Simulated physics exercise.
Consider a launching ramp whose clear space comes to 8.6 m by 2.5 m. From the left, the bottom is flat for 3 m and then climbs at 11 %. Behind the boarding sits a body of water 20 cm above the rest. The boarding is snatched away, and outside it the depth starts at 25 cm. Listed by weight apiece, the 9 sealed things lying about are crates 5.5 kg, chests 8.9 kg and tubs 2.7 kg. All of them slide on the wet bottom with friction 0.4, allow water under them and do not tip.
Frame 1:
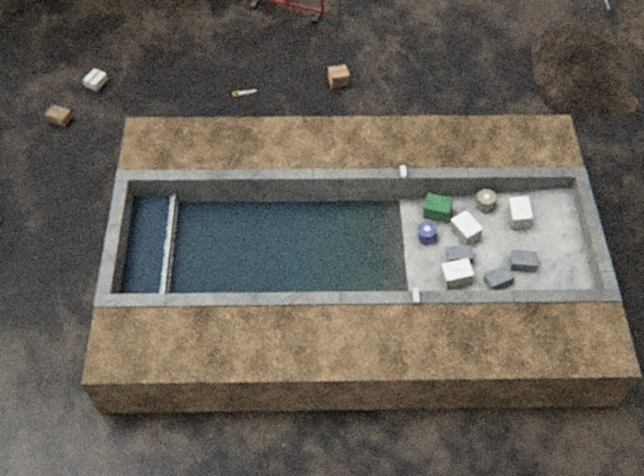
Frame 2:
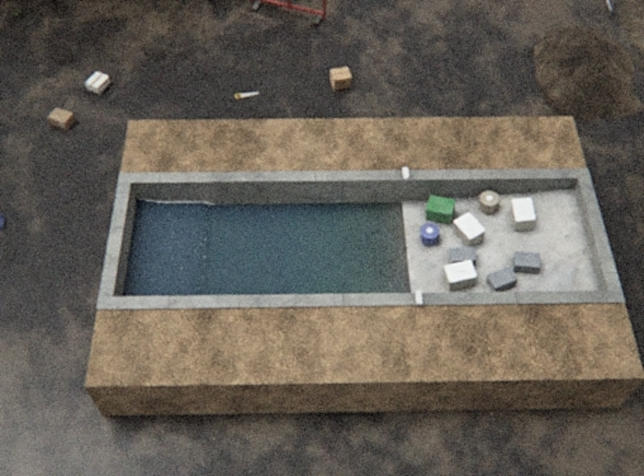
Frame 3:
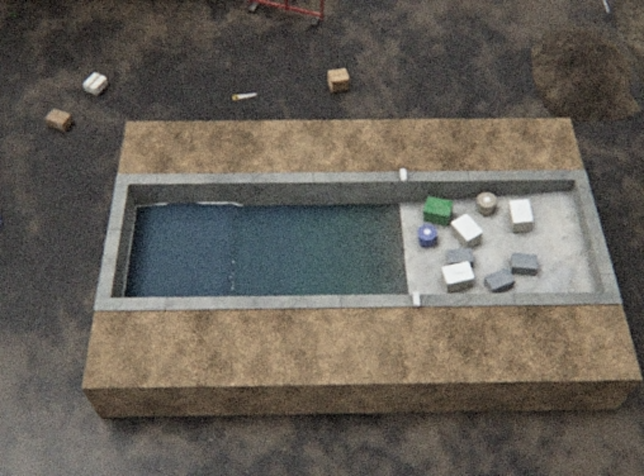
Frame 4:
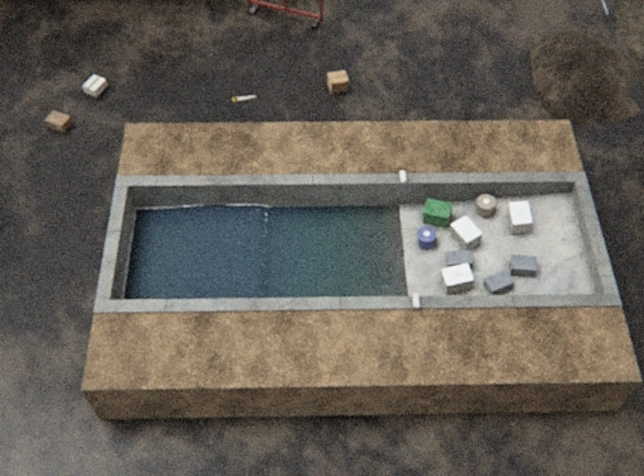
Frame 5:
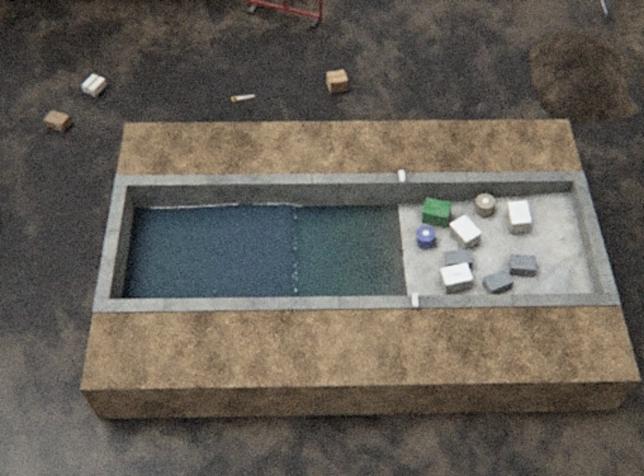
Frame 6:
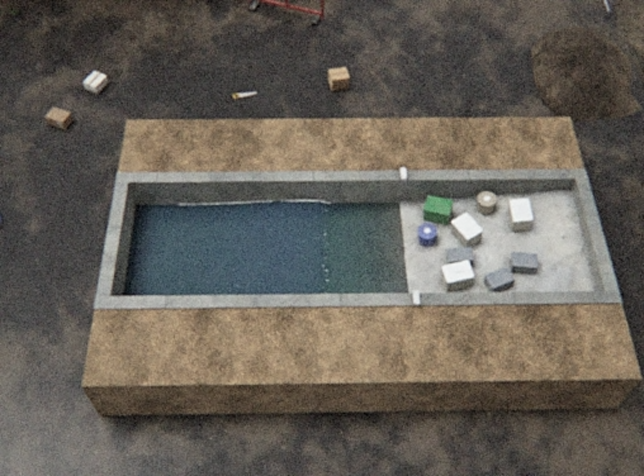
A concrete ramp holds dark water as a faint ripple crosses rightward; the chests stay still.
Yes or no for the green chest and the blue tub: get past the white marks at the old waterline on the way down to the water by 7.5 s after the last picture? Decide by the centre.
Lab note - green chest short of the marks, then blue tub over the marks.
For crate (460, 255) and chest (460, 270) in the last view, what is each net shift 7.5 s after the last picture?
Net displacement, in order: 20 cm; 10 cm.
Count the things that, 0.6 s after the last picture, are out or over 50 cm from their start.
By my tally, 0.
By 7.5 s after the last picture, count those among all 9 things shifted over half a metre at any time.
The total is 1.
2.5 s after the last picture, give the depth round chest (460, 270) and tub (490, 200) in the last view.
Depth approx. 4 cm / 2 cm.
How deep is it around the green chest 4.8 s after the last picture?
Depth: About 2 cm.
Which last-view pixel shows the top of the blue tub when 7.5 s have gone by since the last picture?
Estimated top position: Near (344, 253).
Then, 0.6 s after the last picture the green chest is near (440, 205), 0.0 m from its start, aground; the blue tub is near (429, 231), 0.0 m from its start, aground; 0 of 9 are over the mark; 0 afloat.
Then, 2.5 s after the last picture the green chest is near (459, 199), 0.4 m from its start, aground; the blue tub is near (443, 238), 0.3 m from its start, afloat; 0 of 9 are over the mark; 1 afloat.
Then, 4.8 s after the last picture the green chest is near (459, 199), 0.4 m from its start, aground; the blue tub is near (346, 252), 1.6 m from its start, afloat; 1 of 9 are over the mark; 1 afloat.
Then, 7.5 s after the last picture the green chest is near (459, 199), 0.4 m from its start, aground; the blue tub is near (344, 253), 1.7 m from its start, afloat; 1 of 9 are over the mark; 1 afloat.
